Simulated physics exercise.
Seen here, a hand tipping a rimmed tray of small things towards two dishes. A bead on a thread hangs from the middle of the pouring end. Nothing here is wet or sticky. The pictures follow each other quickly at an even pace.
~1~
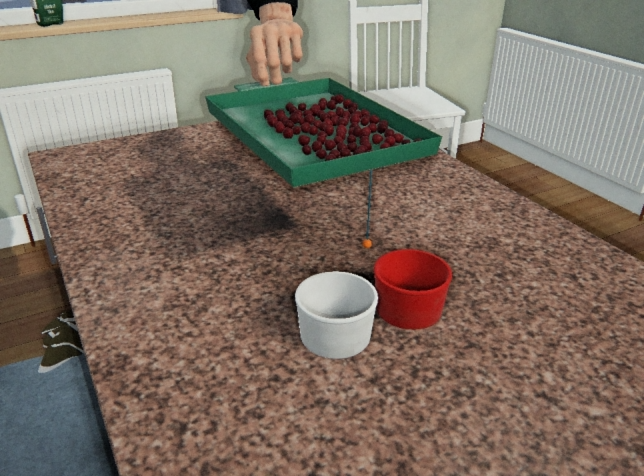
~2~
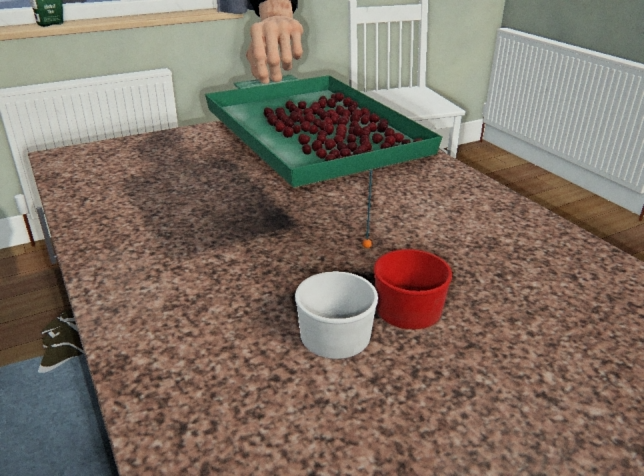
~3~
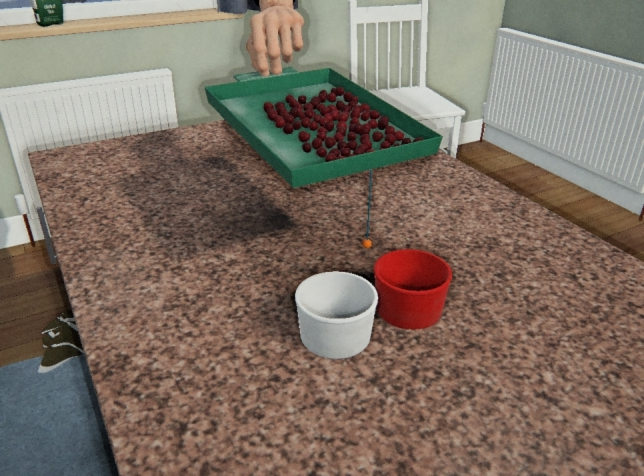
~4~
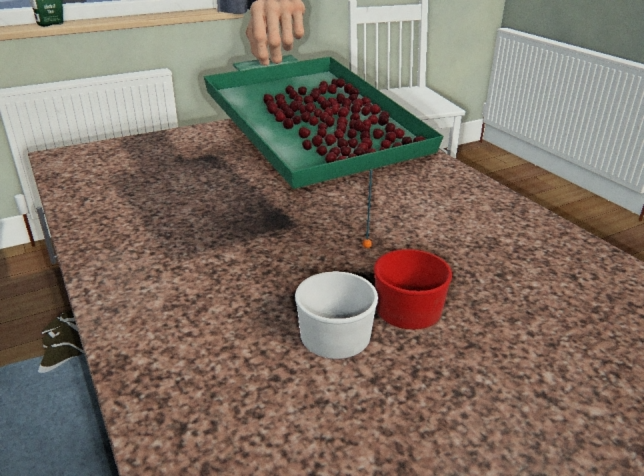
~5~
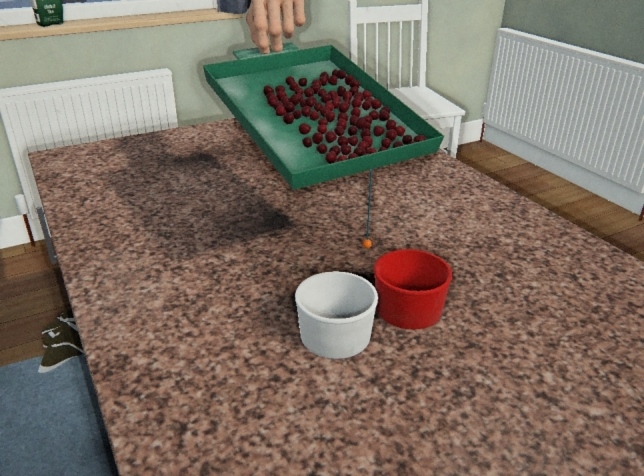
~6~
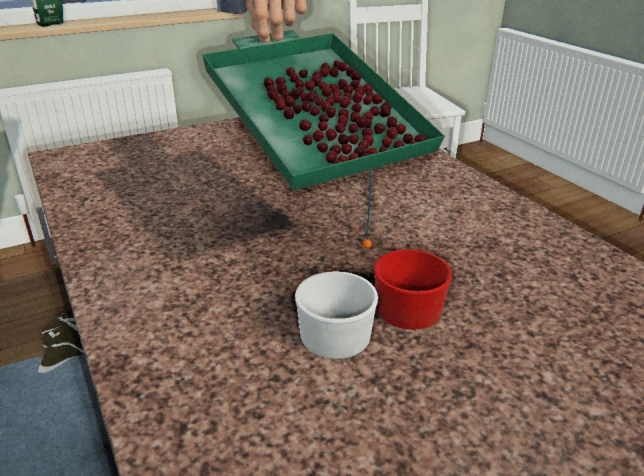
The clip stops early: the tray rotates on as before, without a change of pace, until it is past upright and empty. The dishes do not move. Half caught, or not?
They take more than half between them.
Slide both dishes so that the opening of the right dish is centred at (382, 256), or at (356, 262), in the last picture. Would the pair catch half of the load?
The first try: Under half. The second: Less than half.
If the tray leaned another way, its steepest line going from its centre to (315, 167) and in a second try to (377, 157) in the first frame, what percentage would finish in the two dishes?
In turn 50 and 40 in a hundred.
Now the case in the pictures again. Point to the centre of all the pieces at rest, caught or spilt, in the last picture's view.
At about (379, 317).
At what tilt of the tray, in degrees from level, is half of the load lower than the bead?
At some 110 degrees.
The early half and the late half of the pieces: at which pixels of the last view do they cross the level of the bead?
Around (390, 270) and then (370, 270).
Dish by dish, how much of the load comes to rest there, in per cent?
Left dish: 40 %, right dish: 40 %.
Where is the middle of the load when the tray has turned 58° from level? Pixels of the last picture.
Around (359, 126).
Just after the last frame, tray tipped steeply; every one on the tray.
A moment on, tray tipped right over; every one on the tray.
Further on, tray tipped past a quarter turn; roughly a third in the left dish; roughly a third in the right dish; roughly a quarter outside both.
When it is over, tray tipped past a quarter turn; roughly a third in the left dish; roughly a third in the right dish; roughly a quarter outside both.
